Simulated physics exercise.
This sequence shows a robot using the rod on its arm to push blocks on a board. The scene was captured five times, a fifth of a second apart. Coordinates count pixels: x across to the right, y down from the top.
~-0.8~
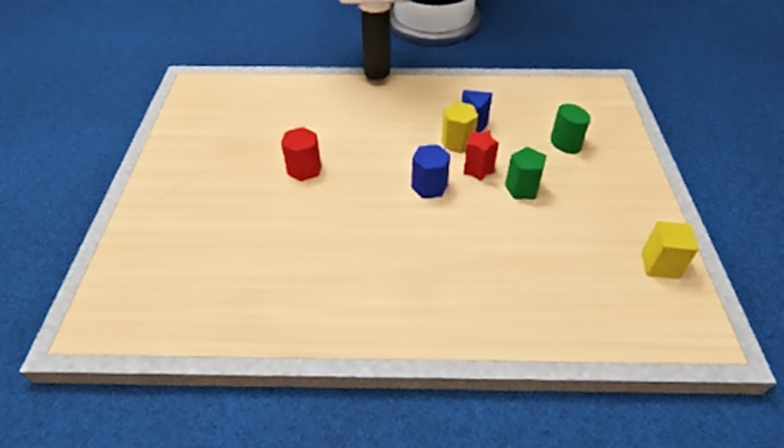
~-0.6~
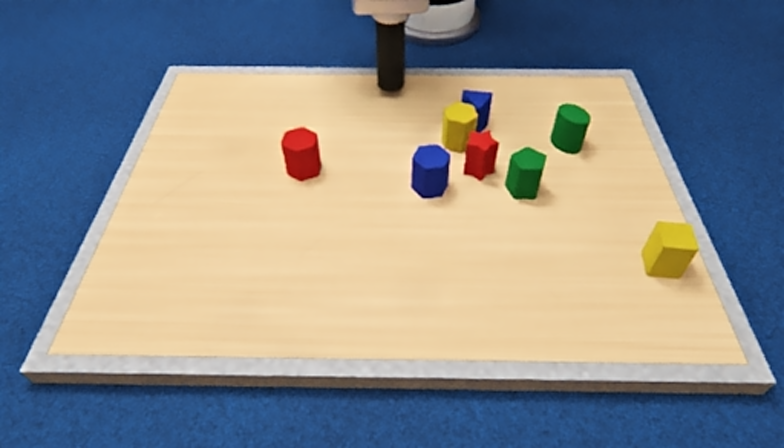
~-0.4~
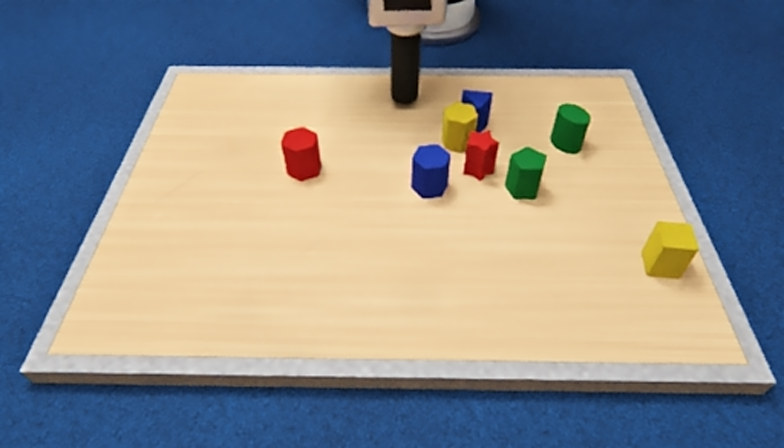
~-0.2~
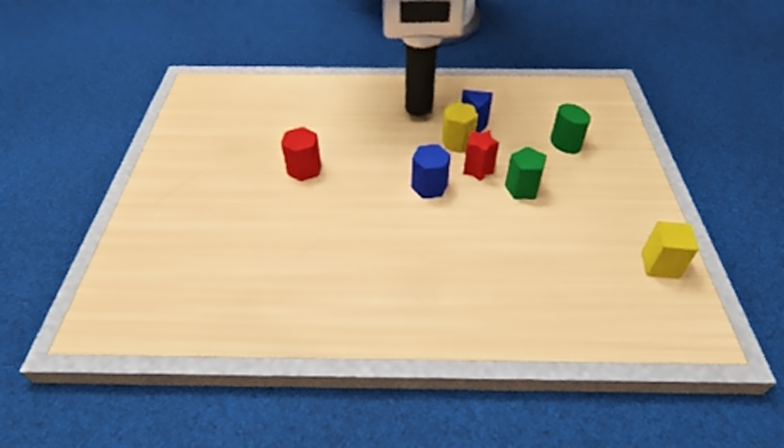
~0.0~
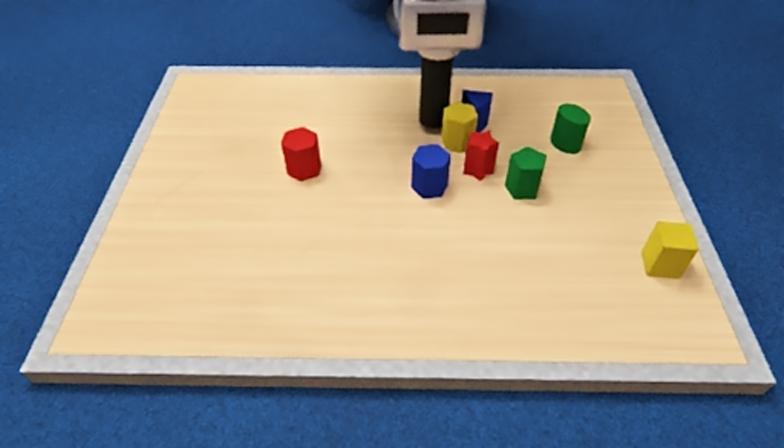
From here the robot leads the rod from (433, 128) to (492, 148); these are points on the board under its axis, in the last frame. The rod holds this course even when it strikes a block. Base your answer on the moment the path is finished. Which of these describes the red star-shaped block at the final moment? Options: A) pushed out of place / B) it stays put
Answer: A.
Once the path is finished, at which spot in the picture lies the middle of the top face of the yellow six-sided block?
Close to (514, 137).
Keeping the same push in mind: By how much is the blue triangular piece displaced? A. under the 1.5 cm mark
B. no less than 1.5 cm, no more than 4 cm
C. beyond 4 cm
I'll go with A - under the 1.5 cm mark.
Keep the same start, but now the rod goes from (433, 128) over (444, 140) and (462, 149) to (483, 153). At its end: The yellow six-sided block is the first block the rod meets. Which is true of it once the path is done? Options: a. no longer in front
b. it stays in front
Letter b.
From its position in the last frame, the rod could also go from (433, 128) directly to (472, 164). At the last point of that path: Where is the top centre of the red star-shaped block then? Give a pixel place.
I'd say the red star-shaped block ends with its top centre at (494, 152).
The first path, step by step. Halfway along, rod (463, 130); yellow six-sided block (486, 123), turned 15° clockwise; blue triangular piece (482, 97), turned 15° anticlockwise; red star-shaped block (485, 142), turned 10° clockwise.
At the end, rod (493, 140); yellow six-sided block (514, 137), turned 40° clockwise; blue triangular piece (487, 97), turned 35° anticlockwise; red star-shaped block (490, 149), turned 55° clockwise; green five-sided block not moved.
